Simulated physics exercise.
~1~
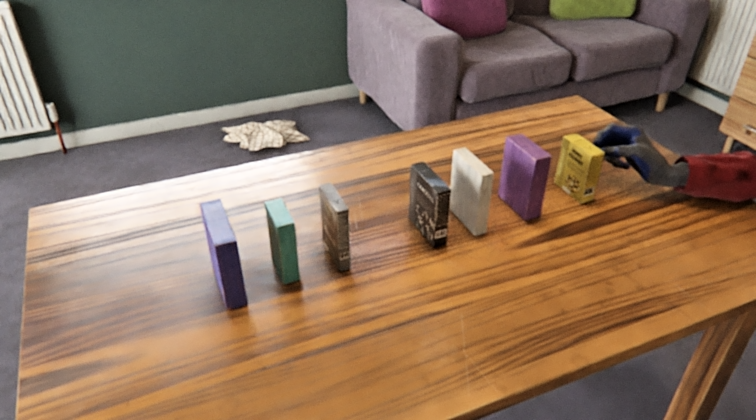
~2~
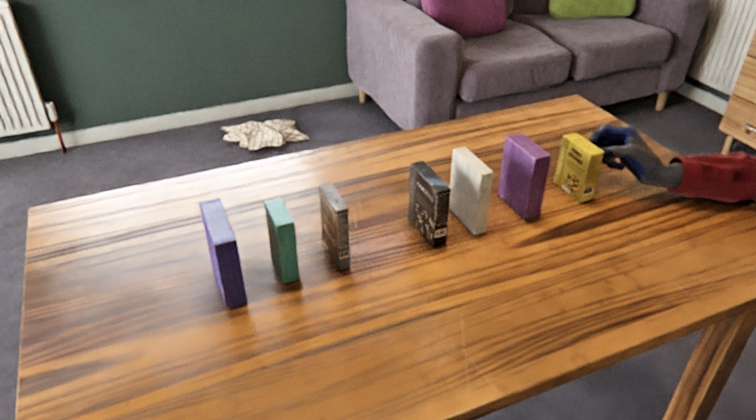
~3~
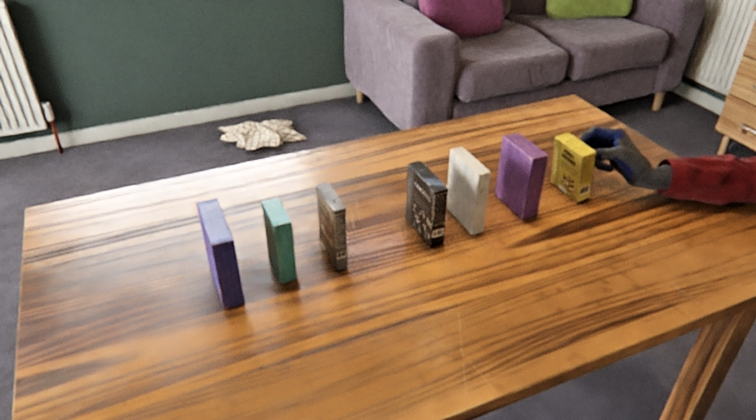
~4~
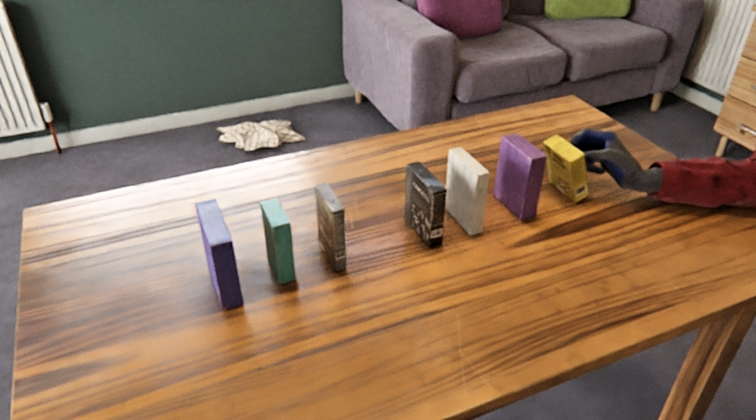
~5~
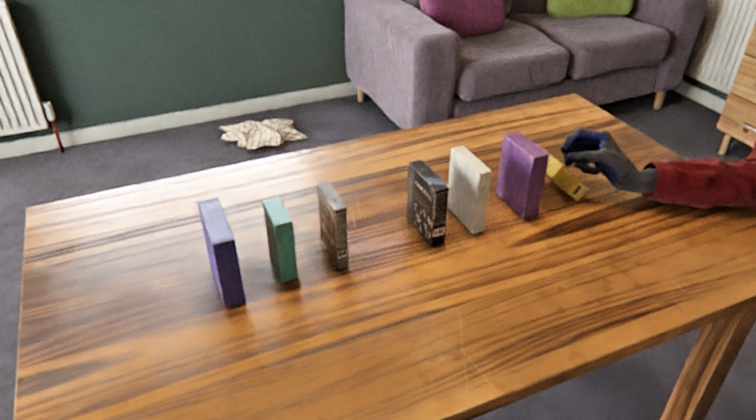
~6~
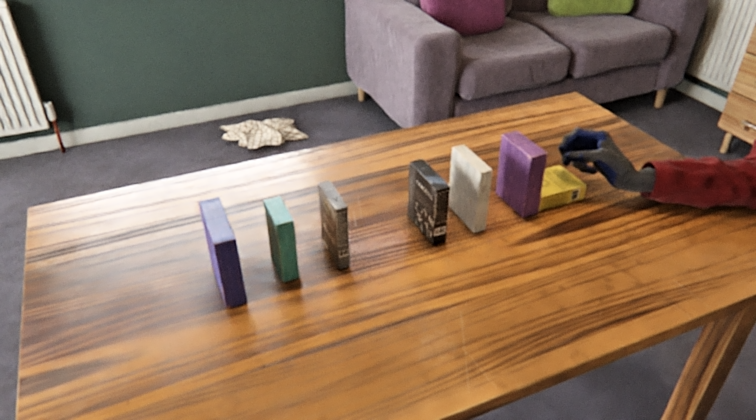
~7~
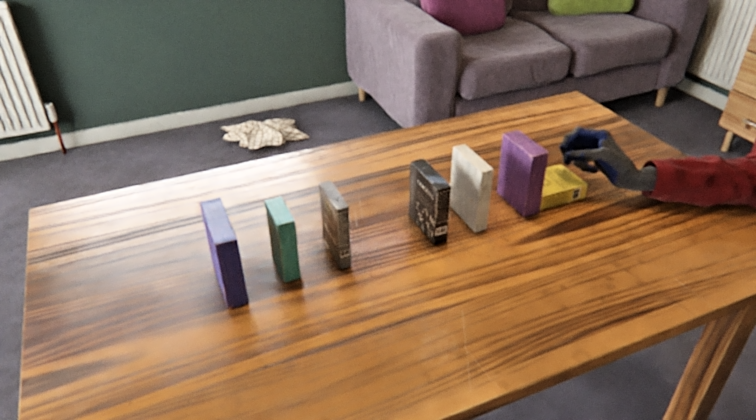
A gloved hand in a red sleeve tipped over the yellow packet at the right end of a row on a wooden table. It fell left and lay flat beside the purple block, while the rest of the row stayed standing.
